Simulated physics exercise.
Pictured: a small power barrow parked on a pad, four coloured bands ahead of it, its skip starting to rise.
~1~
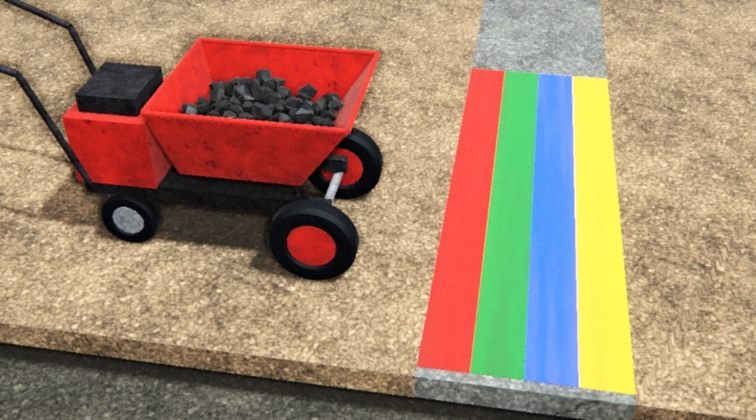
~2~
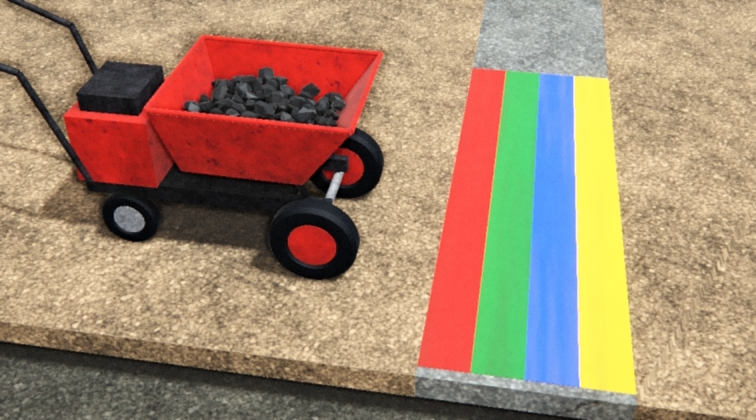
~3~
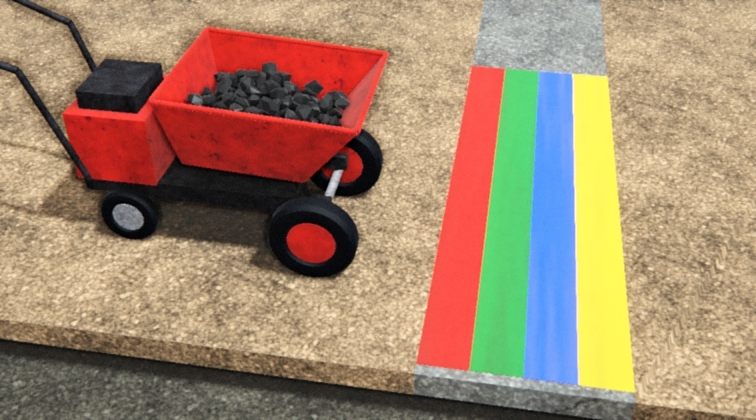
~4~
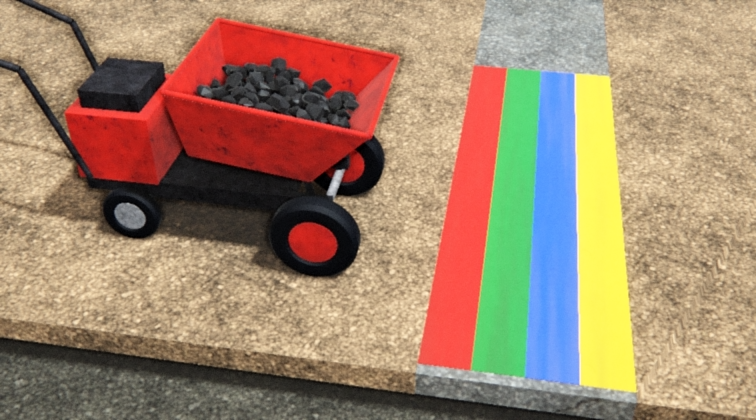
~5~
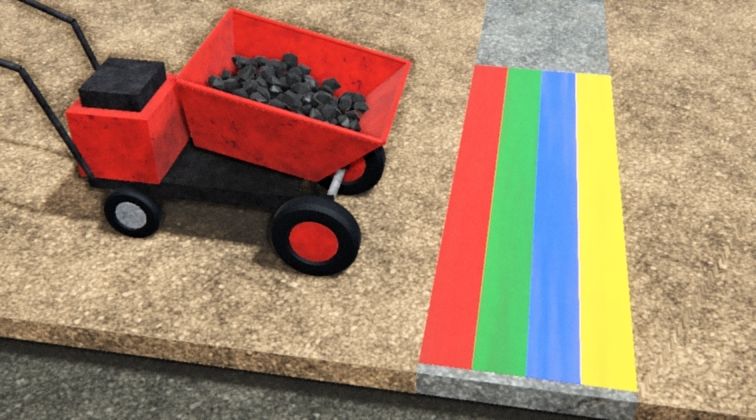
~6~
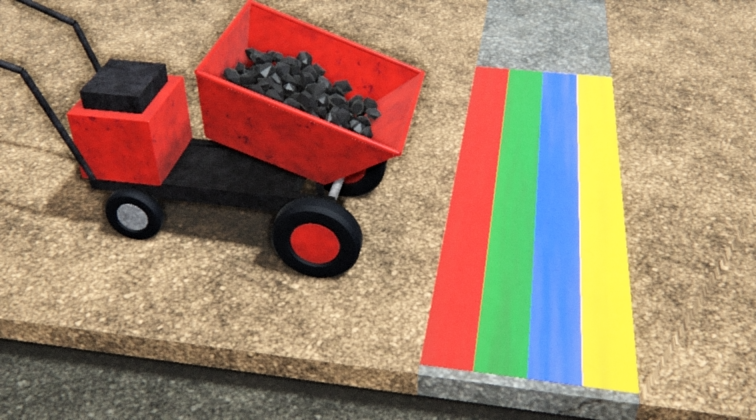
At the start, a small red barrow with black handles sits on a rough tan surface, its level skip full of dark lumps, left of red, green, blue and yellow bands. The skip then tilts gradually, its back rising and its front lip shifting right and down, until it is clearly tipped.
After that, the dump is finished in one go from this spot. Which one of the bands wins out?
Green wins out.
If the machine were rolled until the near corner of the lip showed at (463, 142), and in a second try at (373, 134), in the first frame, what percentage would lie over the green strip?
About 0 %, then 30 %.
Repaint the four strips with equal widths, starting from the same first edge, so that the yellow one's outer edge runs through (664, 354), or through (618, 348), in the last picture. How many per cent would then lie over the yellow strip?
About 0 per cent first, then about 10 per cent.
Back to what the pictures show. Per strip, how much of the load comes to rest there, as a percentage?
Per strip, roughly: Red 15, green 30, blue 15, yellow 5.
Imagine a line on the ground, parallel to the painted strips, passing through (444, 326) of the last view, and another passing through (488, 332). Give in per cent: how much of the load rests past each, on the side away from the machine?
The first comes to 70 per cent, the second to 50 per cent.
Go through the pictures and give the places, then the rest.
Lip of the skip near (347, 132), level; top of the load near (265, 112), lumps of coal; red strip near (450, 324); green strip near (501, 330); blue strip near (552, 336); yellow strip near (605, 343), in the first picture.
Lip of the skip near (351, 132), level; top of the load near (251, 107), in the second picture.
Lip of the skip near (357, 133), tipped barely; top of the load near (255, 102), in the third picture.
Lip of the skip near (369, 137), tipped a little; top of the load near (253, 101), in the fourth picture.
Lip of the skip near (383, 143), tipped a little; top of the load near (250, 86), in the fifth picture.
Lip of the skip near (399, 154), tipped clearly; top of the load near (265, 81); red strip near (453, 322); green strip near (504, 328); blue strip near (556, 335); yellow strip near (608, 341), in the sixth picture.
Shortly afterwards, skip tipped steeply; the whole lot in the skip.
Next, skip tipped right over; the bulk in the skip; a little over the red strip; a little over the green strip; only a few over the blue strip.
Some moments later, skip tipped right over; near a third in the skip; a little over the red strip; near a quarter over the green strip; a little over the blue strip; a little over the yellow strip; only a few off the paint.
In the end, skip tipped right over; near a third in the skip; a little over the red strip; near a quarter over the green strip; a little over the blue strip; a little over the yellow strip; only a few off the paint.
